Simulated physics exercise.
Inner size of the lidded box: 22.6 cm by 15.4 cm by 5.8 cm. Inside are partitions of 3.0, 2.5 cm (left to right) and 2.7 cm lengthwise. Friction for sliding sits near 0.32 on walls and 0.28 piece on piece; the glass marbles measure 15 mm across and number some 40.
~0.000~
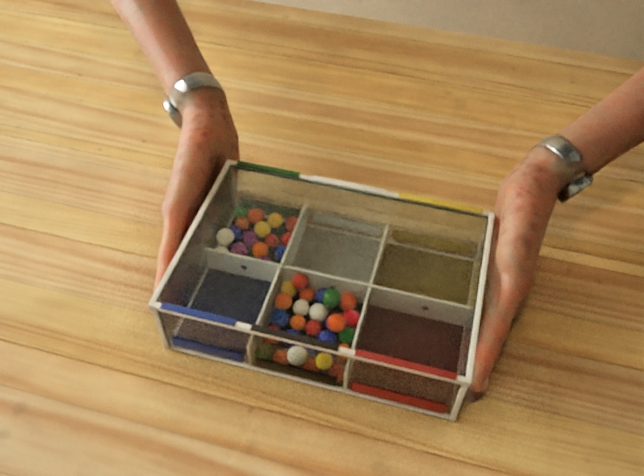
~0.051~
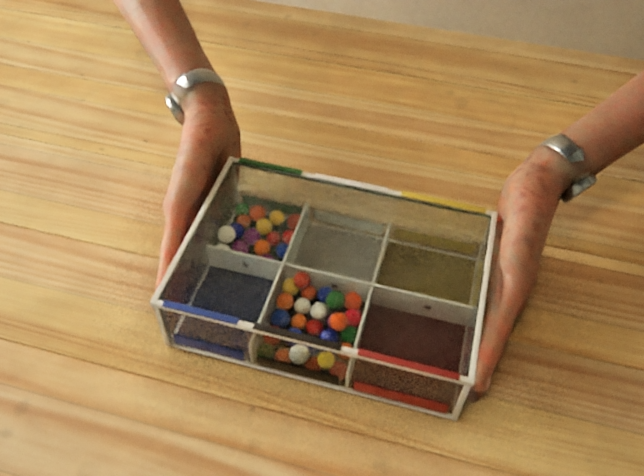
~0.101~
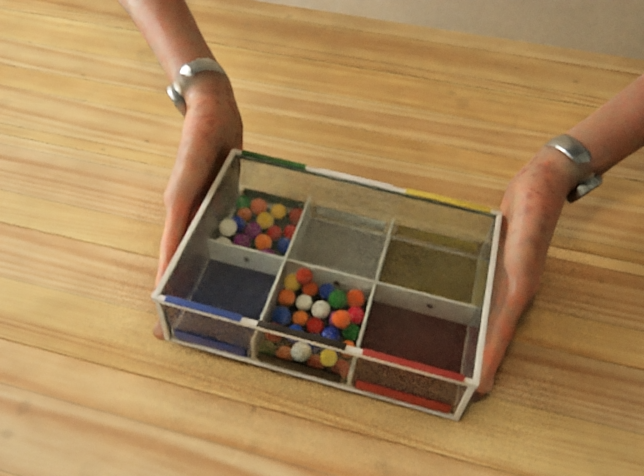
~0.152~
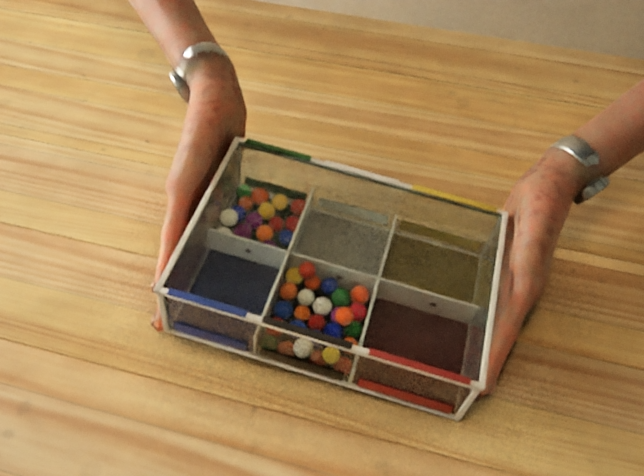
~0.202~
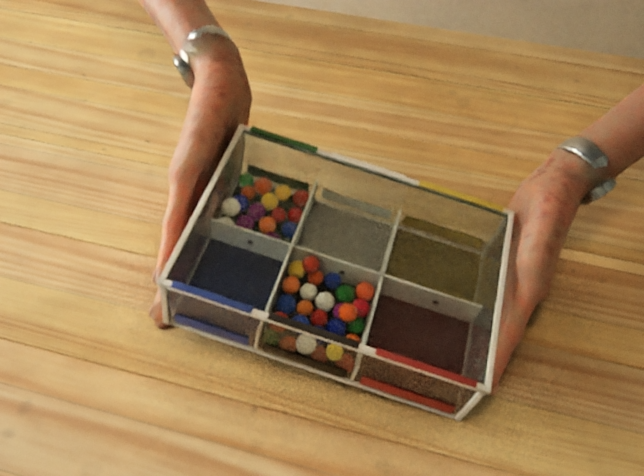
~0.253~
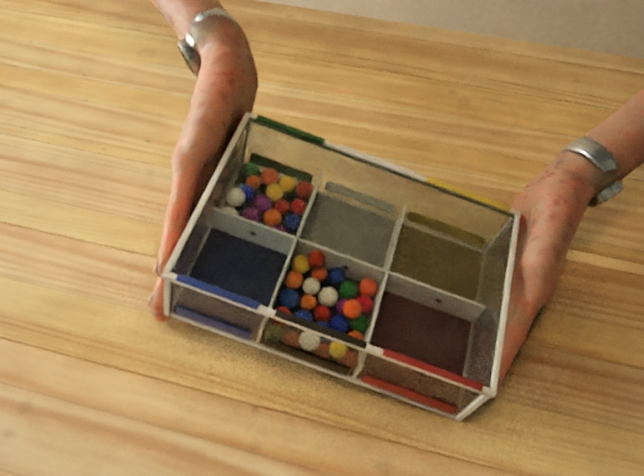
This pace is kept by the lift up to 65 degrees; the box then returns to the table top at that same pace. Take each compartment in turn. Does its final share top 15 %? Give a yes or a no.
Red compartment - no; blue compartment - no; green compartment - yes; yellow compartment - no; white compartment - no; black compartment - yes.
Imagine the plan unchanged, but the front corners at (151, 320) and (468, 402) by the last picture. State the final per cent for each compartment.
Red 0, blue 0, green 35, yellow 0, white 0, black 65.
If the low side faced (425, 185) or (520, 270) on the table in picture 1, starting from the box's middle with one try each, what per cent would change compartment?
The share comes to about 5 in a hundred, then about 10 in a hundred.
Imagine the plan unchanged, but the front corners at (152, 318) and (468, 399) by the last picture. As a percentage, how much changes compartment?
I'd say close to 0 in a hundred.
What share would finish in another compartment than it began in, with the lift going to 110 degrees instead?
I'd estimate around 100 per cent.
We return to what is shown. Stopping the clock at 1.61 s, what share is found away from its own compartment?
It comes to some 5 per cent.
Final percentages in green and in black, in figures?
Green at 35 and black at 60, in per cent.
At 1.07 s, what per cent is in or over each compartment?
Red 5 %, blue 0 %, green 35 %, yellow 0 %, white 0 %, black 60 %.
Then, at 1.07 s, tilt 65 degrees; red 5 %, green 35 %, black 60 %.
After 1.61 s, tilt 28 degrees; red 5 %, green 35 %, black 60 %.
After 2.21 s, tilt 0 degrees; red 5 %, green 35 %, black 60 %.
By 2.5 s all is still; red 5 %, blue 0 %, green 35 %, yellow 0 %, white 0 %, black 60 %.
